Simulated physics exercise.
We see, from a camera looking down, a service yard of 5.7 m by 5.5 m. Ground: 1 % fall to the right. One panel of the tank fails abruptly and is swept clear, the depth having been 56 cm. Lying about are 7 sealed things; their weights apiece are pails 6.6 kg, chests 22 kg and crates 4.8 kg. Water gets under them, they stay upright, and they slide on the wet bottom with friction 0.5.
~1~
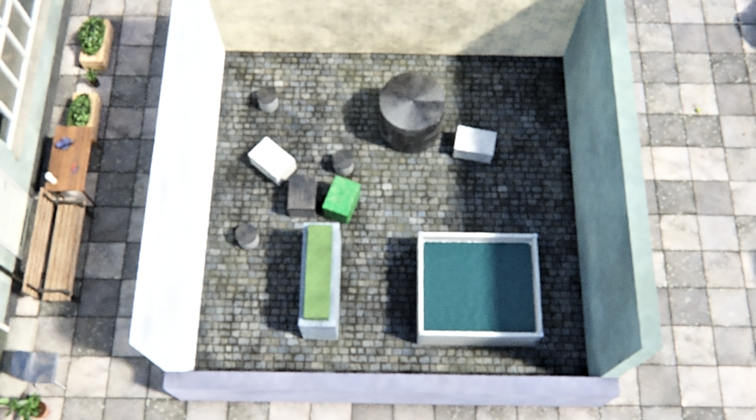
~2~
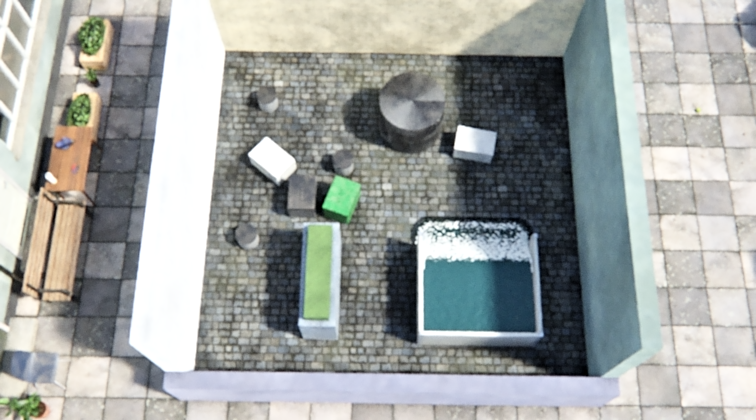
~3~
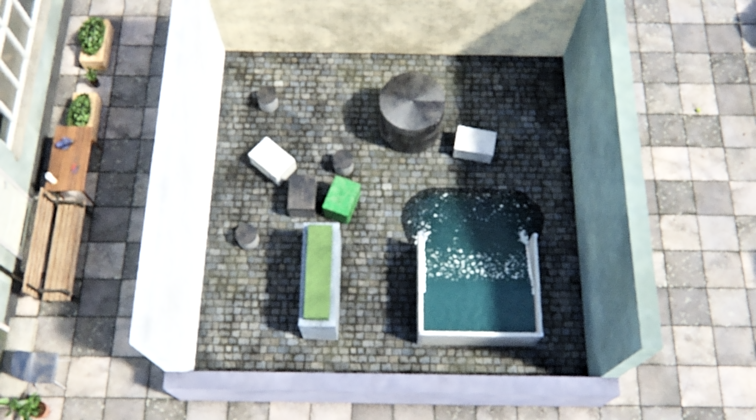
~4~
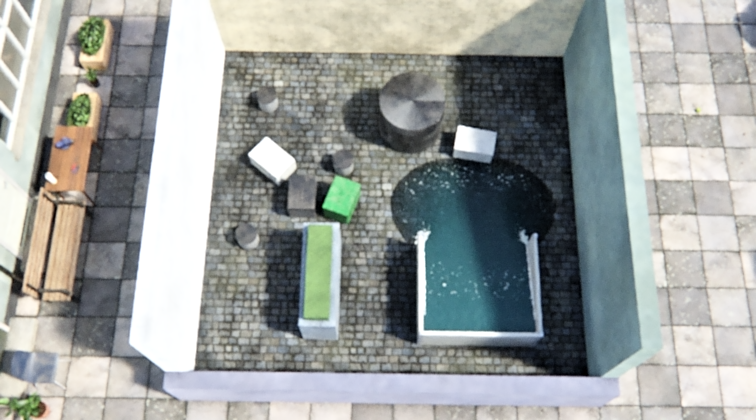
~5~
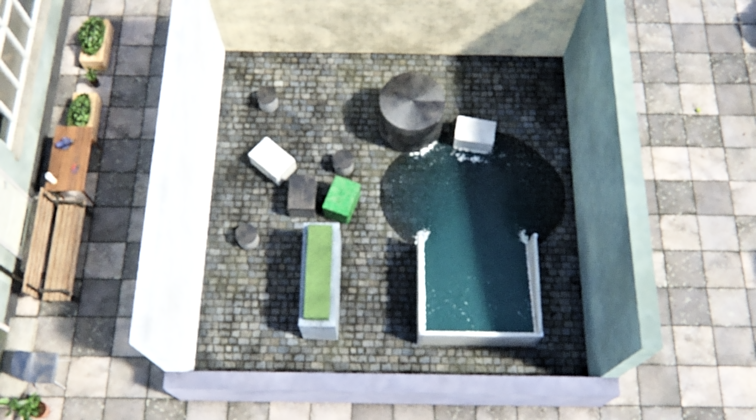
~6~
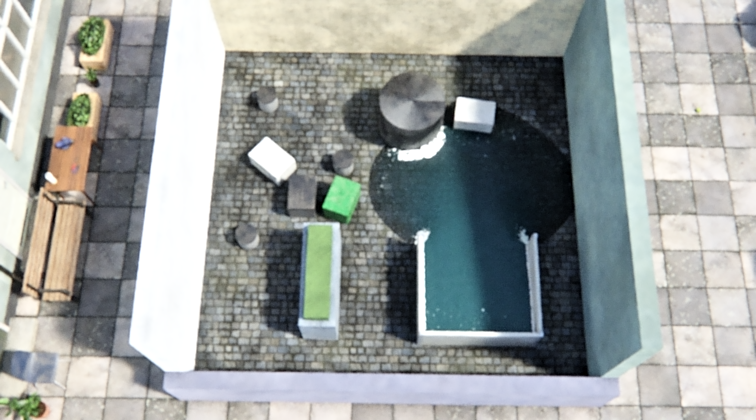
The footage shows a walled, cobbled yard from above as one side of a water tank gives way and water fans out across the paving, reaching a large round drum and nudging a white box slightly, while the green box stays still.
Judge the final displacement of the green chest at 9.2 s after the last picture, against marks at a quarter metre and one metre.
The move is tiny.
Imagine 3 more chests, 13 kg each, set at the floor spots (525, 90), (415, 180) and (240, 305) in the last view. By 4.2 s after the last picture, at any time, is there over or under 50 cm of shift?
Well, in that order it's higher, higher and lower.
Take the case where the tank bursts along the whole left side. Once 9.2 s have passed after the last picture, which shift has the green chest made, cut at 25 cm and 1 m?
In that case the green chest ends far away.
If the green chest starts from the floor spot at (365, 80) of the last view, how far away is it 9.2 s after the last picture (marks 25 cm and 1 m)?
What happens is that it drifts a modest way.
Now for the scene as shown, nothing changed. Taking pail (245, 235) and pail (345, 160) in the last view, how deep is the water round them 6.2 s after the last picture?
Around 3 cm and 7 cm.
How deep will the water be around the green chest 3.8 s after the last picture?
3 cm or so.
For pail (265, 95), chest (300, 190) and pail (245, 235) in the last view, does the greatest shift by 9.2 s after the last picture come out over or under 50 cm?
The first topped the threshold, the second never reached the threshold, and the third never reached the threshold.
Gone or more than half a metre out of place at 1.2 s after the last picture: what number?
I make it 1.
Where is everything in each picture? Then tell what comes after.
In the first frame, the green chest at (341, 196) rests on the ground; 2.2 m2 under water; 0 of 7 have shifted.
In the second frame, the green chest at (341, 196), on the bottom; 3.0 m2 under water; 0 of 7 have shifted.
In the third frame, the green chest at (341, 196) rests on the ground; 4.1 m2 under water; 0 of 7 have shifted.
In the fourth frame, the green chest at (341, 196), on the bottom; water covers 5.3 m2; 0 of 7 have shifted.
In the fifth frame, the green chest at (341, 196) rests on the ground; 6.5 m2 under water; 1 of 7 have shifted.
In the sixth frame, the green chest at (341, 196), on the bottom; 7.8 m2 under water; 1 of 7 have shifted.
Then, 1.2 s after the last picture the green chest is near (341, 196), 0.0 m from its start, aground; 1 afloat.
Then, 3.8 s after the last picture the green chest is near (341, 196), 0.0 m from its start, aground; 1 afloat.
Then, 6.2 s after the last picture the green chest is near (341, 196), 0.0 m from its start, aground; 2 afloat.
Then, 9.2 s after the last picture the green chest is near (341, 196), 0.0 m from its start, aground; 2 afloat.
